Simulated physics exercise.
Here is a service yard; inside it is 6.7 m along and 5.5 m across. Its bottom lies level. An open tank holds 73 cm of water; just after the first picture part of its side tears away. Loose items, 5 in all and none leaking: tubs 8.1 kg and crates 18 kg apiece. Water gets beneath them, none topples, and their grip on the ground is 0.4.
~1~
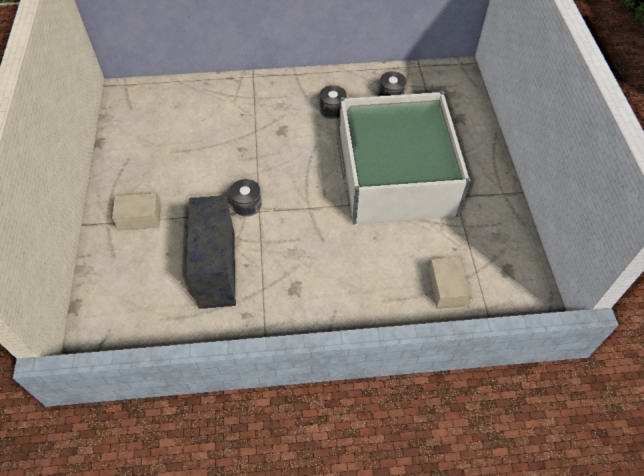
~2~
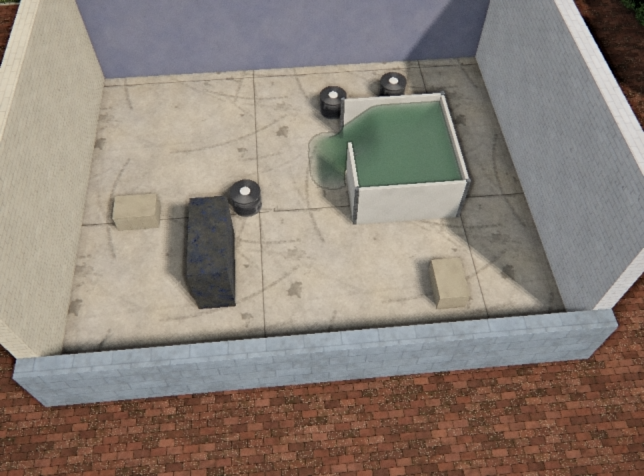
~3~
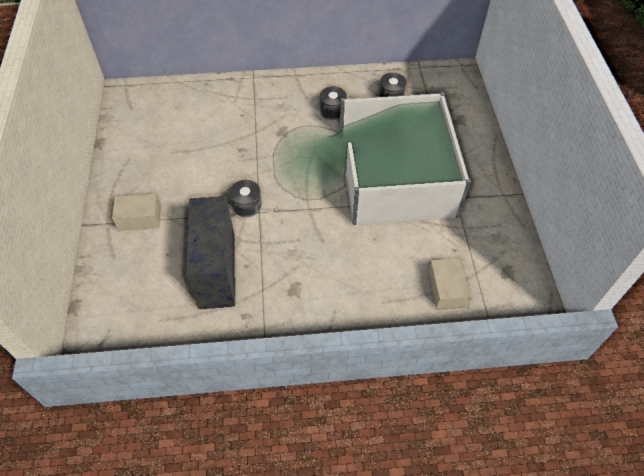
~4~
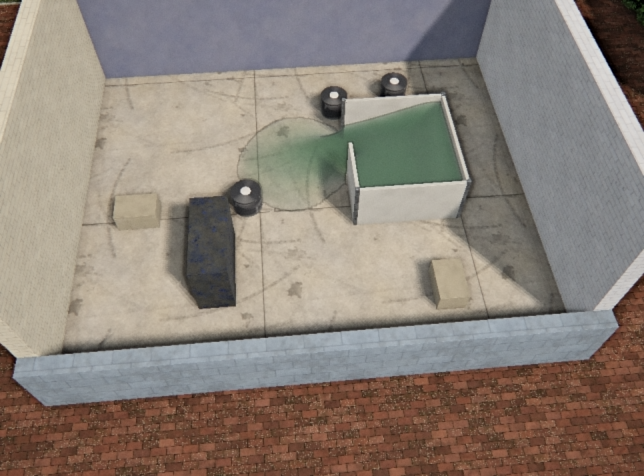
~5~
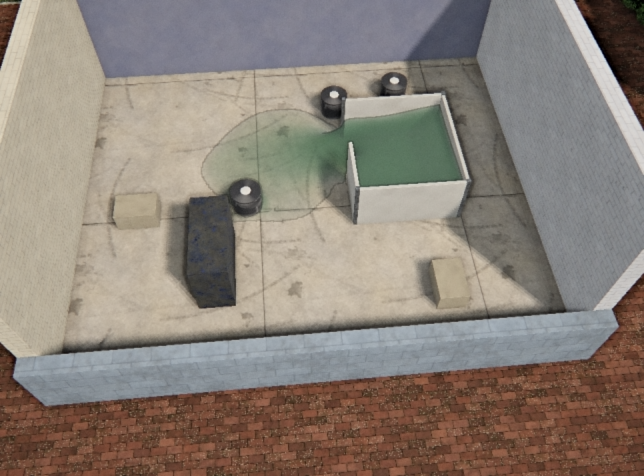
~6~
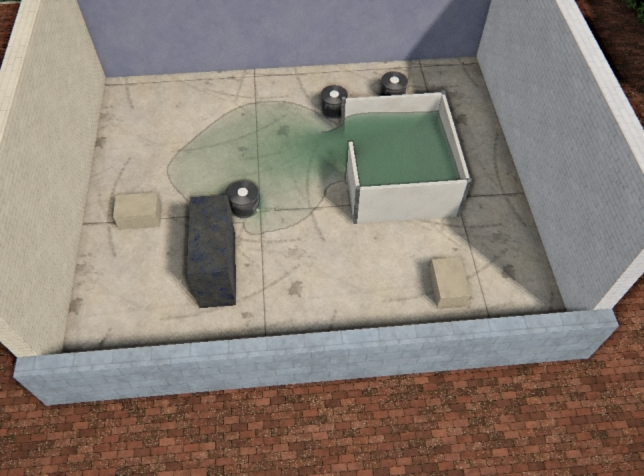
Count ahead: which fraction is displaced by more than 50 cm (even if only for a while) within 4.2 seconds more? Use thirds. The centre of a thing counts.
It is one to two thirds.
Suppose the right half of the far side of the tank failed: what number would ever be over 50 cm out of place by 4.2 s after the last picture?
In that case 1 of them.
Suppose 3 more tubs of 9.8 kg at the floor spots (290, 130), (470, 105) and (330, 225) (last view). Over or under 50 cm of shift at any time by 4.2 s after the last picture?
In that order: Over, short of it, less.
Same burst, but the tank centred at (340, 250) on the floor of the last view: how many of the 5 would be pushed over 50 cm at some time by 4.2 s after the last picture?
Then 3.
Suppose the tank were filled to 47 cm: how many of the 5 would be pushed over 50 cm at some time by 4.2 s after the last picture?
Then 1.
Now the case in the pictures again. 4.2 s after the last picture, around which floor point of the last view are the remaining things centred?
Around (306, 218).
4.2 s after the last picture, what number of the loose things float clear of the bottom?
At that moment 1.
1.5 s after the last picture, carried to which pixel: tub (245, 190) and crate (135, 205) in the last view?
Near (120, 242) and (95, 221).
Then, 0.4 s after the last picture 0 of 5 are over 50 cm from their spots; 0 afloat.
Then, 1.5 s after the last picture 2 of 5 are over 50 cm from their spots; 1 afloat.
Then, 2.8 s after the last picture 2 of 5 are over 50 cm from their spots; 1 afloat.
Then, 4.2 s after the last picture 2 of 5 are over 50 cm from their spots, and 2 have been at some point; 1 afloat.
